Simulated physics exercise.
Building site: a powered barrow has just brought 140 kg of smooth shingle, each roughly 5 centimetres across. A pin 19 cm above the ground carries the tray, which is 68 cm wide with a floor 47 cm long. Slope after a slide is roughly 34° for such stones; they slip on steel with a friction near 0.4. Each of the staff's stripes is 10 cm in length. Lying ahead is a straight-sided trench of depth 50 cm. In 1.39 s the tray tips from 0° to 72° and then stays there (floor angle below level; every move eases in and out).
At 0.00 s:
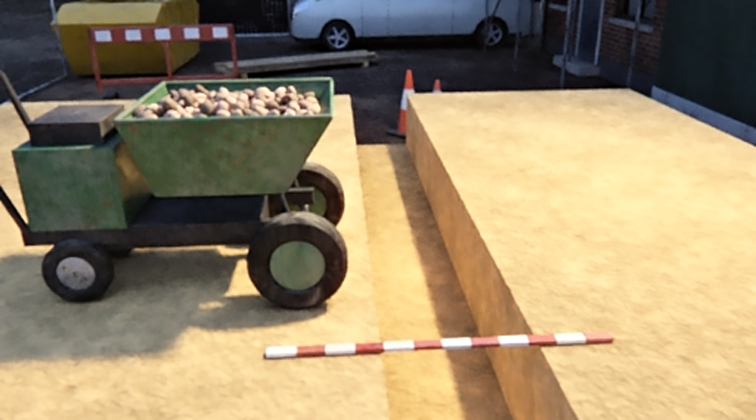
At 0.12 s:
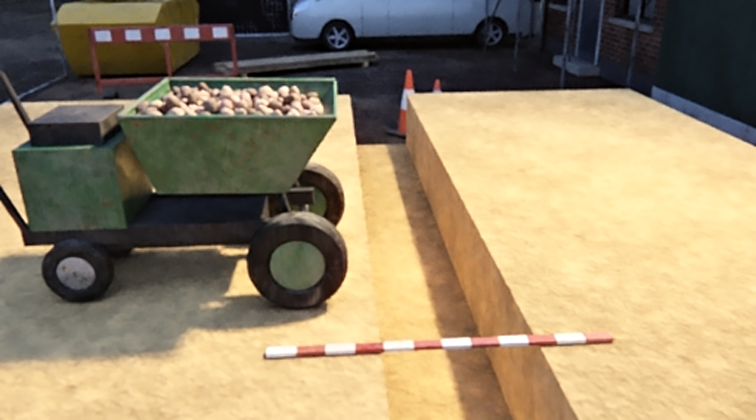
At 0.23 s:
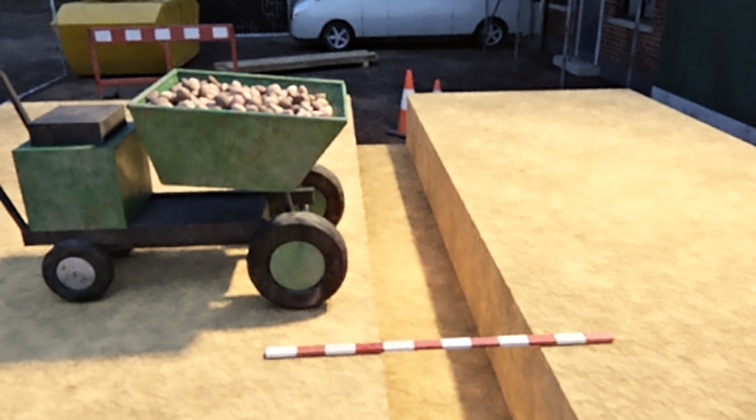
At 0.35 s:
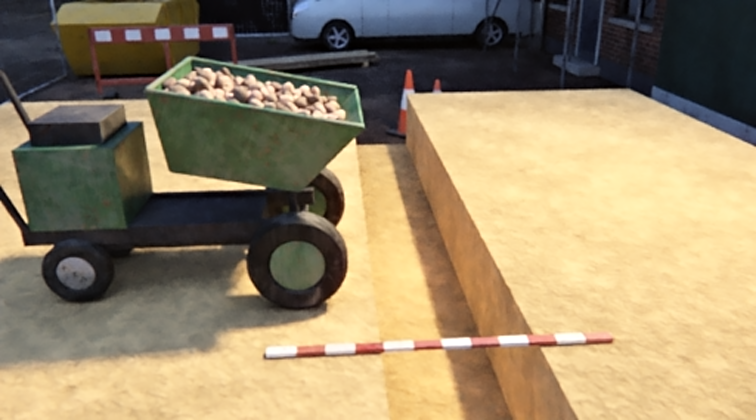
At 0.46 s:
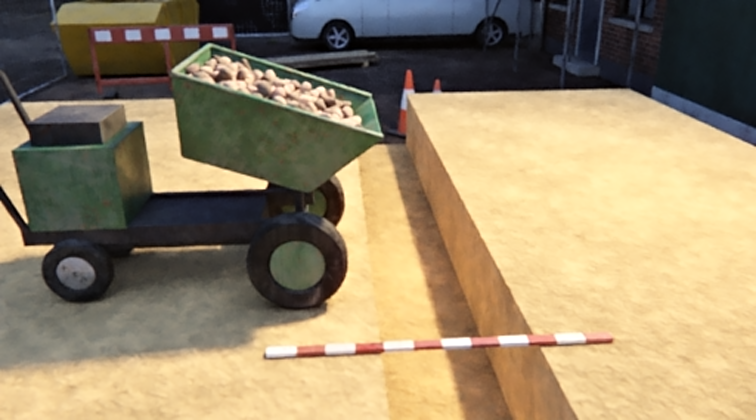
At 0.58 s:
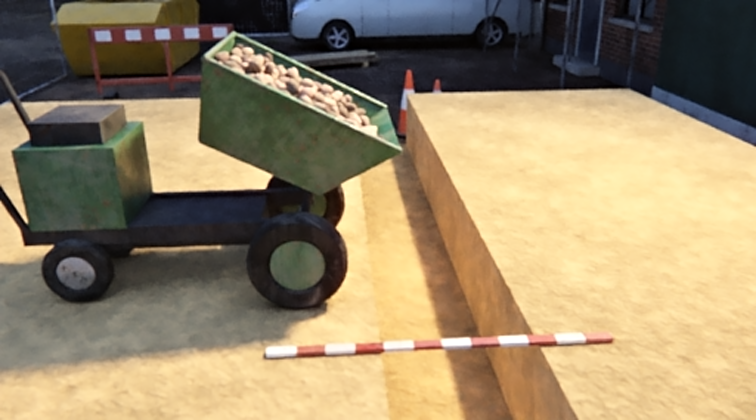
Building site, a green powered barrow standing beside a trench, its stone-filled tray slowly tilting down towards the right.
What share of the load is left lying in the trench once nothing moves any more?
About 77 per cent.
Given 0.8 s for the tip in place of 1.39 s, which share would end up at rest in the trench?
Trench share: Approx. 60%.
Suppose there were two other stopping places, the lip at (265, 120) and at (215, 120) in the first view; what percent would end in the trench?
I'd say some 100 per cent and some 100 per cent.
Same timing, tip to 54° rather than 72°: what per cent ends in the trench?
With that change, near 40 per cent.
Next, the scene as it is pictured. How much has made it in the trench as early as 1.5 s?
Some 35 per cent.
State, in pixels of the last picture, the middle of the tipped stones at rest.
Their middle ends up near (465, 344).
After 1.0 s the floor is at 61°; 99 % in the tray, 1 % in the trench; the foremost stones are at (450, 184).
After 1.5 s the floor is at 72°; 50 % in the tray, 35 % in the trench, 15 % past the trench; the foremost stones are at (573, 255).
After 1.8 s the floor is at 72°; 23 % in the tray, 54 % in the trench, 23 % past the trench; the foremost stones are at (646, 248).
After 3.8 s the floor is at 72°; 0 % in the tray, 77 % in the trench, 23 % past the trench; the foremost stones are at (676, 243).
